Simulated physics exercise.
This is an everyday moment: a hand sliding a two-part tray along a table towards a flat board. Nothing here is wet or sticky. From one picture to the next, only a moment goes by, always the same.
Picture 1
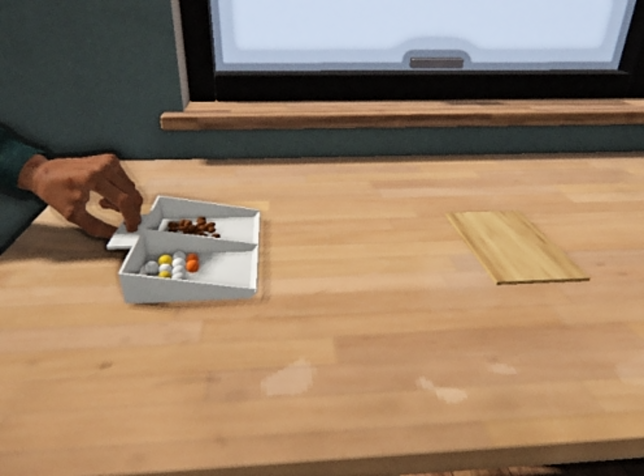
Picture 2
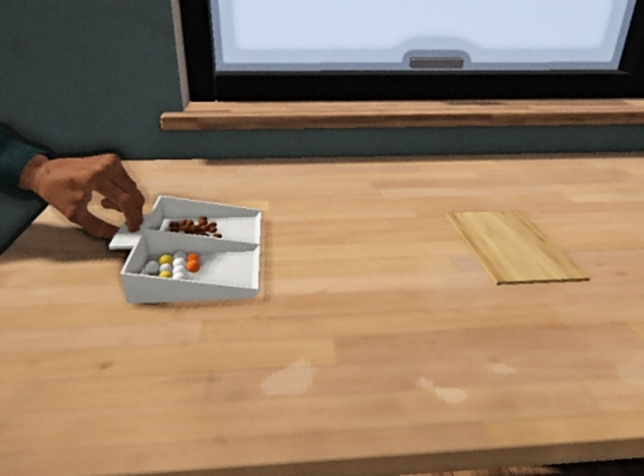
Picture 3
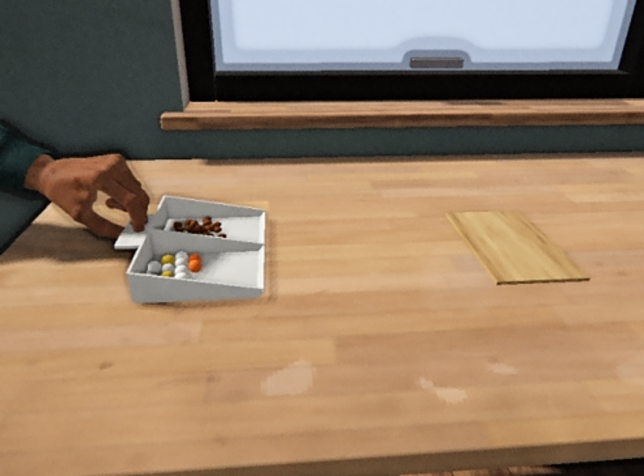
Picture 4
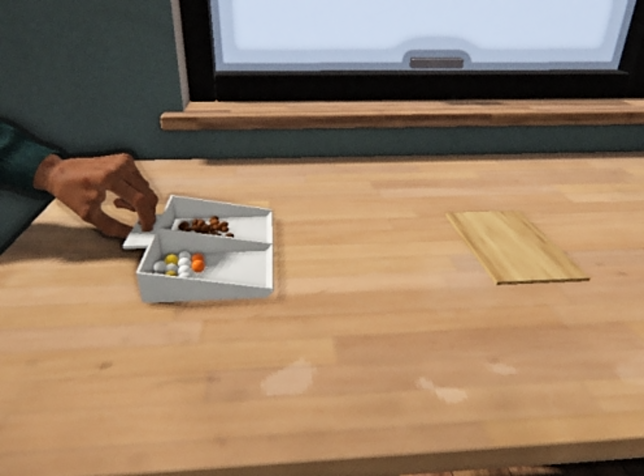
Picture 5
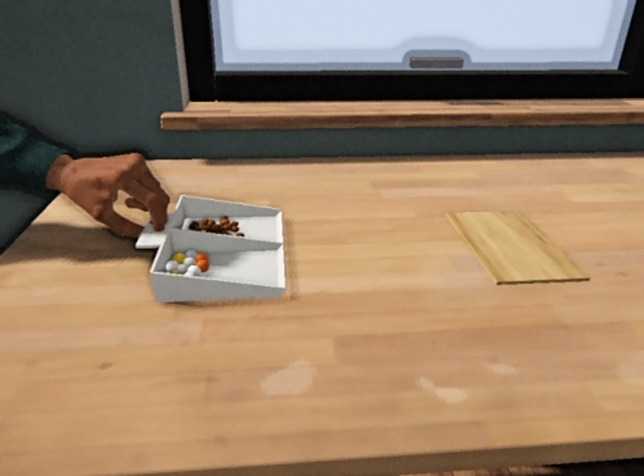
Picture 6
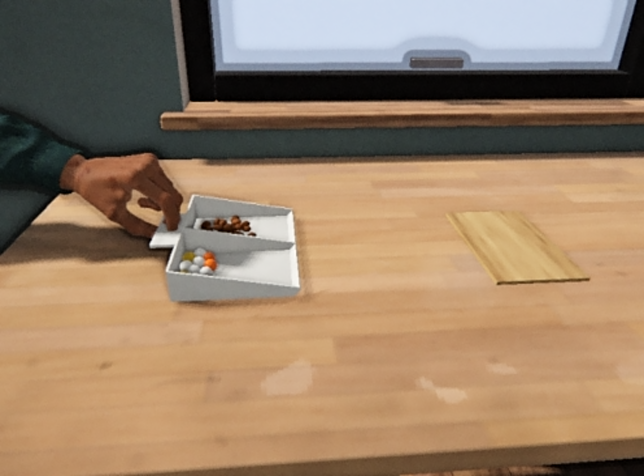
A brown-skinned hand in a dark green sleeve reaches in from the left over a pale wooden table, seen from slightly above, with a dark wall and window behind. It grips a white two-part tray holding brown bits in the far part and white, yellow and orange balls in the near part, while a flat wooden board lies at right. The hand slides the tray slowly a short way rightward, the small balls shifting slightly, while the board and camera stay still.
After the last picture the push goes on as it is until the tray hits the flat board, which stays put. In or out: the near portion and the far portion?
Well, the near portion is retained, and as for the far portion, it is retained.
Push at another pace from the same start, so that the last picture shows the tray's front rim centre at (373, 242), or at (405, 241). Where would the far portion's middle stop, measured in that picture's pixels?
Around (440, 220), then around (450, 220).
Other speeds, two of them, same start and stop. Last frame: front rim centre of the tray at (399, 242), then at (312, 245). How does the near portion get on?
Okay, first it loses some out the front, and then it keeps all its pieces in.
Then, 0.37 s after the last picture, tray still sliding, front rim near (380, 242); near portion all inside; far portion all inside.
Then, 0.84 s after the last picture, tray stopped at the flat board; near portion all inside; far portion all inside, moved towards the front rim.
Then, 1.05 s after the last picture, tray stopped at the flat board; near portion all inside, moved towards the front rim; far portion all inside, moved towards the front rim.
By the end, tray stopped at the flat board; near portion all inside, moved towards the front rim; far portion all inside, moved towards the front rim.
